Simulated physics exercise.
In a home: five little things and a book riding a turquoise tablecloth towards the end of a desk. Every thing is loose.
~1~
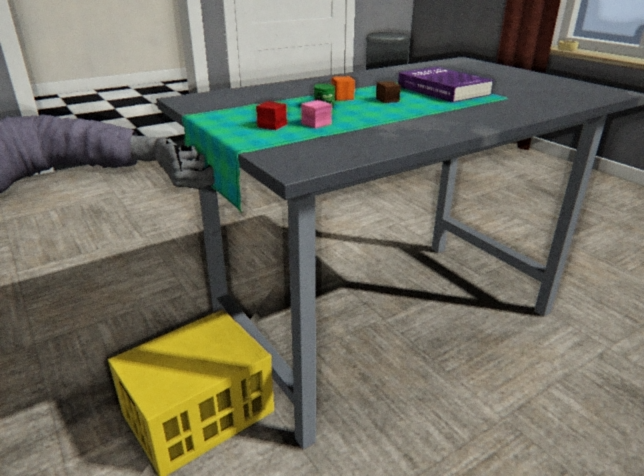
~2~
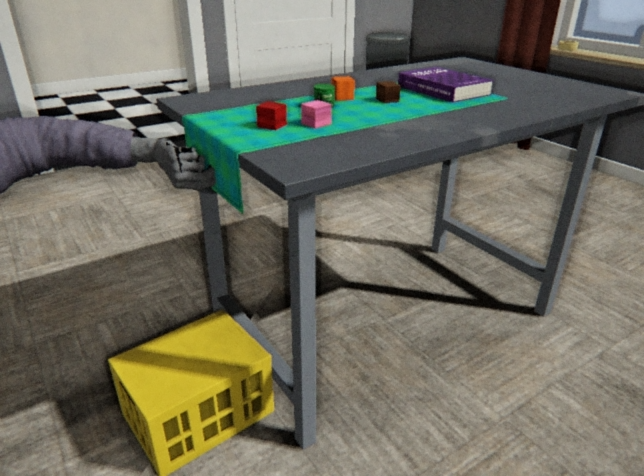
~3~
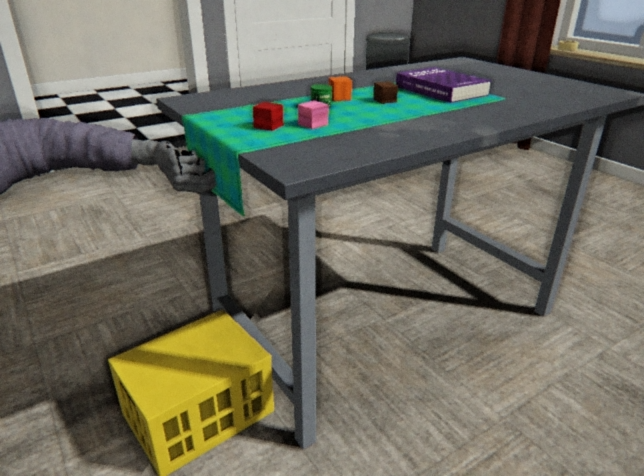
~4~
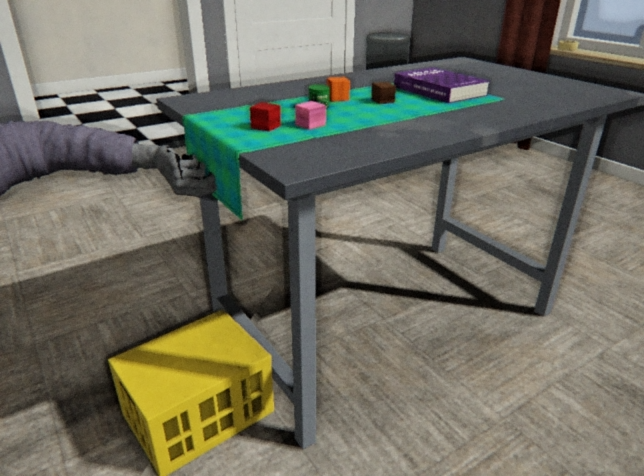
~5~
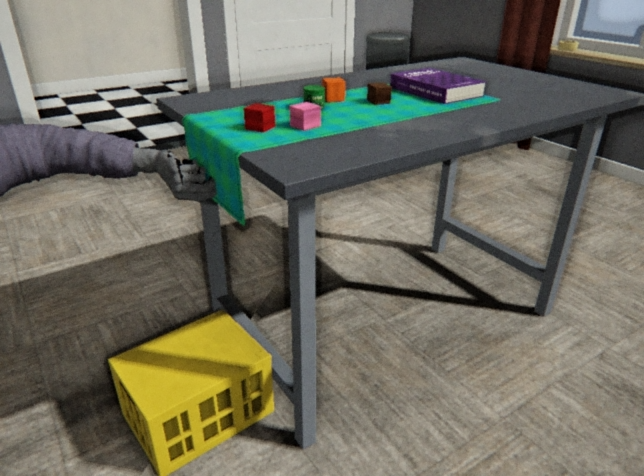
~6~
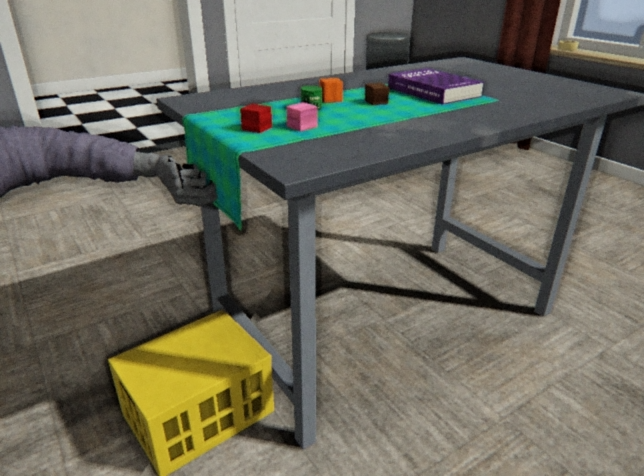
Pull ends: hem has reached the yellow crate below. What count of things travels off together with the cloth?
A count of four.
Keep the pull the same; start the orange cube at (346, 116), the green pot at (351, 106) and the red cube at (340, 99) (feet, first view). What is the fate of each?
Briefly: Orange cube drops; green pot drops; red cube drops.
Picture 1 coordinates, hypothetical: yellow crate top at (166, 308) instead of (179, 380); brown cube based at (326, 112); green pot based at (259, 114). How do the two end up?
Outcome: Brown cube keeps its perch; green pot is gone.
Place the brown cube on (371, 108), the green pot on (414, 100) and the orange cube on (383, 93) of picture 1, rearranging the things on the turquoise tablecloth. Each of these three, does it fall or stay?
The brown cube is lost, the green pot stays aboard, the orange cube stays aboard.
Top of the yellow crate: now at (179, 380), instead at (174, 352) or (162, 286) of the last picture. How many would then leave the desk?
You'd get 3 and then 1.
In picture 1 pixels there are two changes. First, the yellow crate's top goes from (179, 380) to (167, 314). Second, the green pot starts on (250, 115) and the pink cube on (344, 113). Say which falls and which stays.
So the green pot leaves, and the pink cube stays there.
Soon after, hem near (220, 281); red cube and pink cube gone.
After that, hem near (223, 323); red cube, pink cube and green pot gone.
In the end, hem on the crate; red cube, pink cube, green pot and orange cube gone. It carries off four.
